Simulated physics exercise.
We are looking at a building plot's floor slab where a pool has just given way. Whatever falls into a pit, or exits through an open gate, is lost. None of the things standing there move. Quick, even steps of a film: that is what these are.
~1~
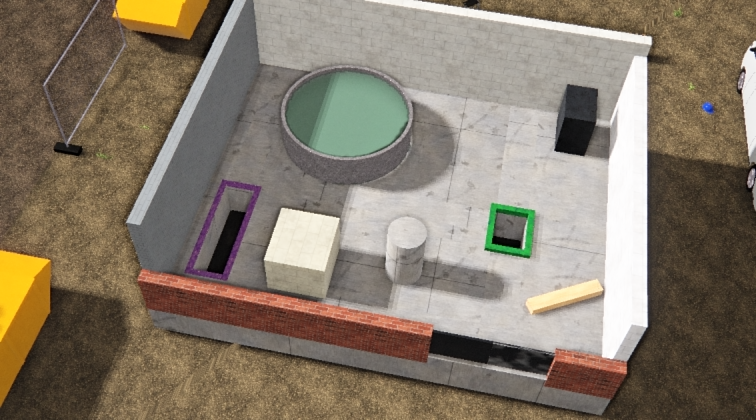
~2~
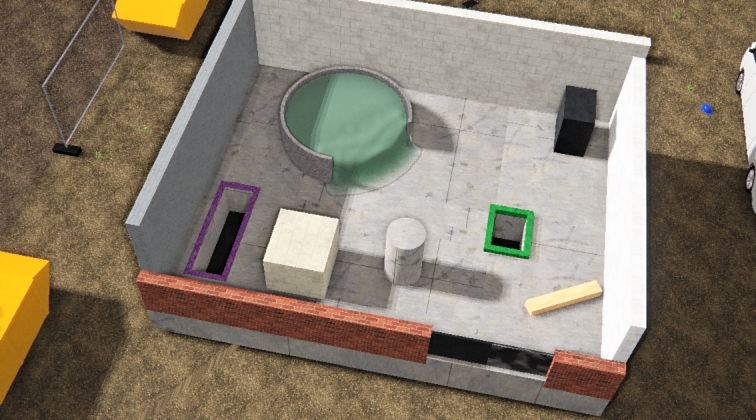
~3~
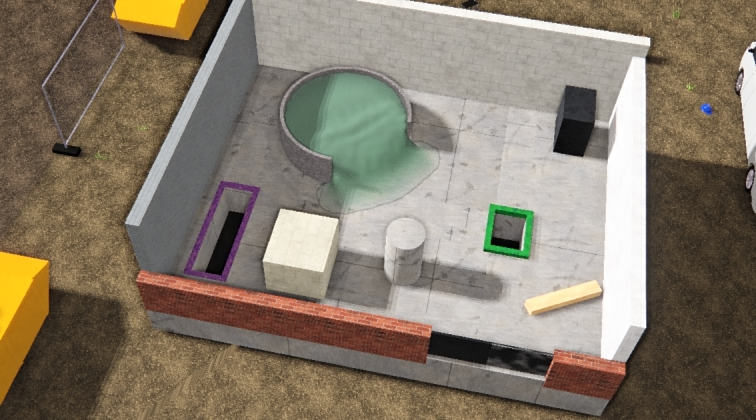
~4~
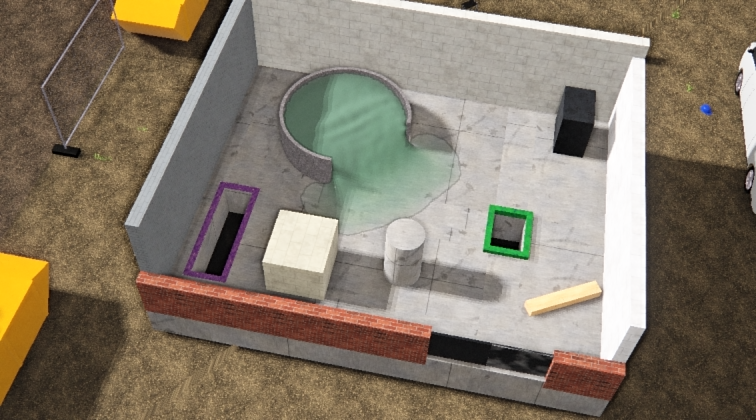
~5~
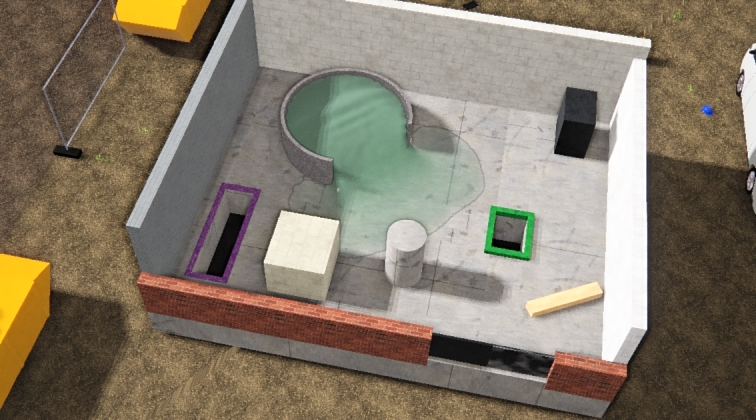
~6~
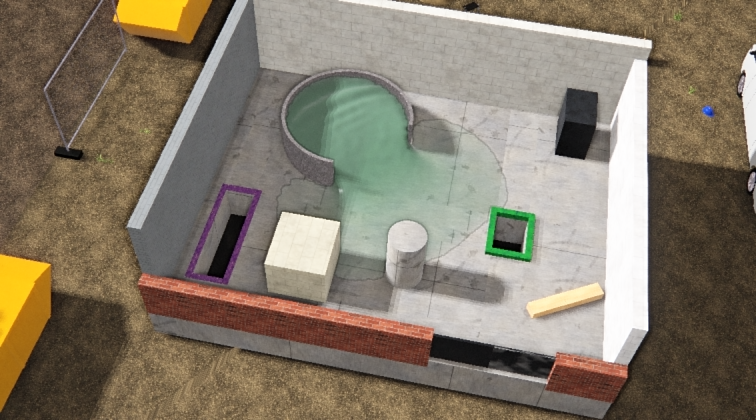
On a walled concrete slab, green water pours from a broken round pool and spreads.
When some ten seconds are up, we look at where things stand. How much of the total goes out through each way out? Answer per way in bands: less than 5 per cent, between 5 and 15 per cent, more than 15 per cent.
Going out through each: The gate, less than 5 per cent; the green pit, between 5 and 15 per cent; the purple pit, between 5 and 15 per cent.
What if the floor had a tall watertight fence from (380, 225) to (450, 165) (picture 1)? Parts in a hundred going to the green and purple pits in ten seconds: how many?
Green 0 %, purple 30 %.
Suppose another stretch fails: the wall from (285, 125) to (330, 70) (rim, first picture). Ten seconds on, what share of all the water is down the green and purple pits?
Out of every hundred parts, green takes 0 and purple takes 35.
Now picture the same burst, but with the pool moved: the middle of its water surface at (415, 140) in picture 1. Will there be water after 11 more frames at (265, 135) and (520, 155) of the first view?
First spared, then spared.
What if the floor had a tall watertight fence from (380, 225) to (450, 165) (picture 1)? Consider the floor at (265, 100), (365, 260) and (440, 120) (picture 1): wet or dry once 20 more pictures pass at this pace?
Same order as asked - unsoaked, soaked, soaked.
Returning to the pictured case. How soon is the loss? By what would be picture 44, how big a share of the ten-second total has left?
Somewhere around 80 per cent, I'd say.
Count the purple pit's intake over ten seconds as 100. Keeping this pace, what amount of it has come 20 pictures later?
Close to 20 percent.
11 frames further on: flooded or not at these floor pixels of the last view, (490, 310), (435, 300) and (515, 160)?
Listed points: Inundated / inundated / inundated.
A moment on, water covers 40 % of the floor; the gate 0 %, the green pit 1 %, the purple pit 0 %.
Next, water covers 55 % of the floor; the gate 0 %, the green pit 4 %, the purple pit 1 %.
Then, water covers 65 % of the floor; the gate 0 %, the green pit 7 %, the purple pit 1 %.
Later, water covers 75 % of the floor; the gate 0 %, the green pit 9 %, the purple pit 4 %.
In the end, water covers 85 % of the floor; the gate 0 %, the green pit 10 %, the purple pit 8 %.
